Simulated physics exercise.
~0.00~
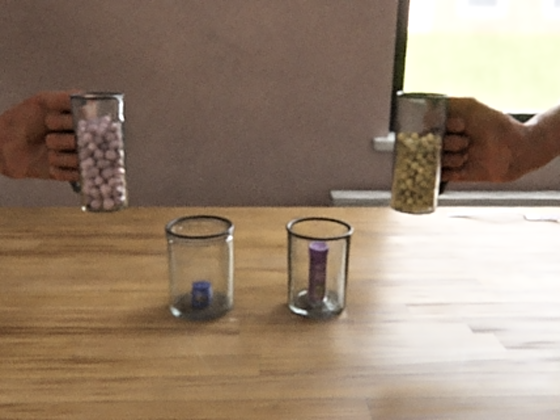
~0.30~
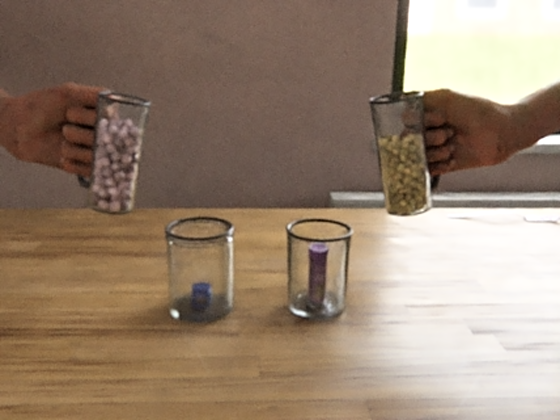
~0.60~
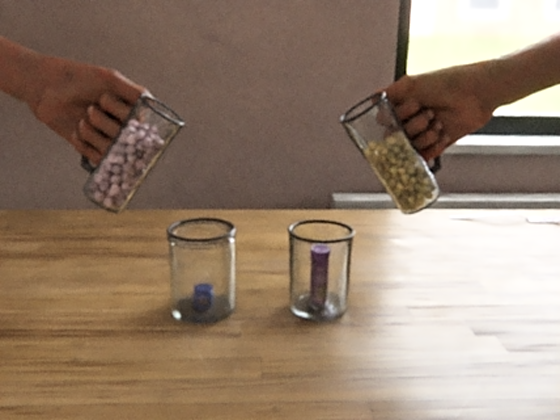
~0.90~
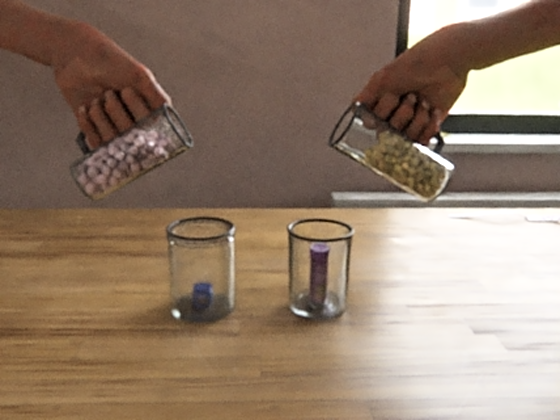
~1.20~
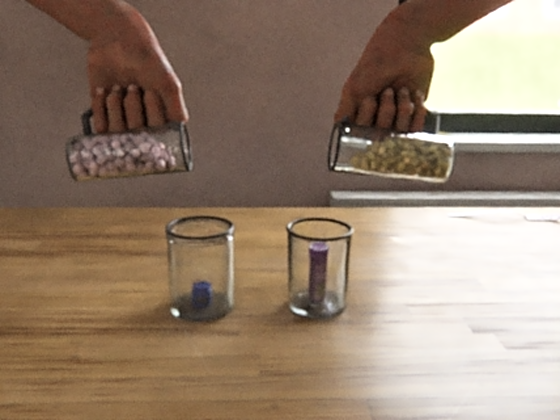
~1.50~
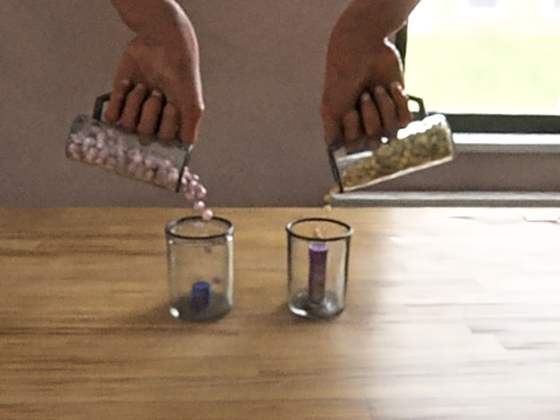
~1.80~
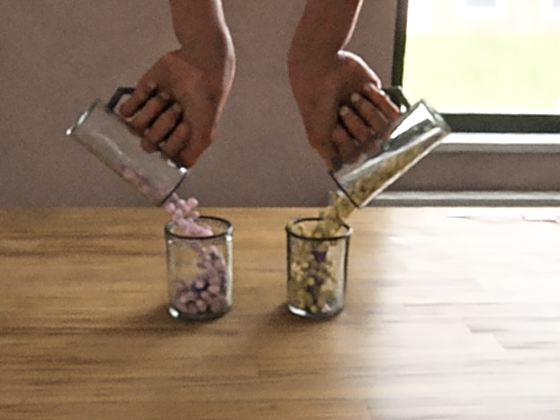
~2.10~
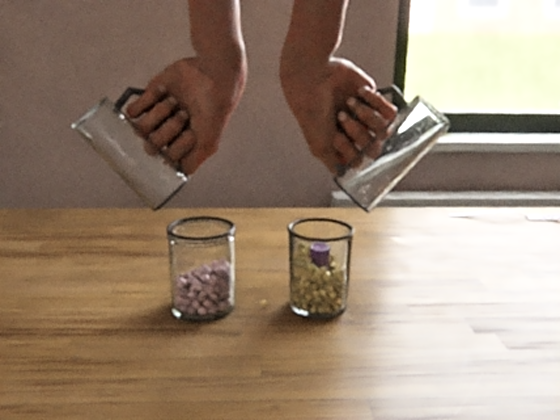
Two hands tipped clear mugs over a pair of glasses on a wooden table, pouring pinkish beads into the left and yellowish-green pieces into the right, until the small blue object was buried while the taller purple one still poked out on top.
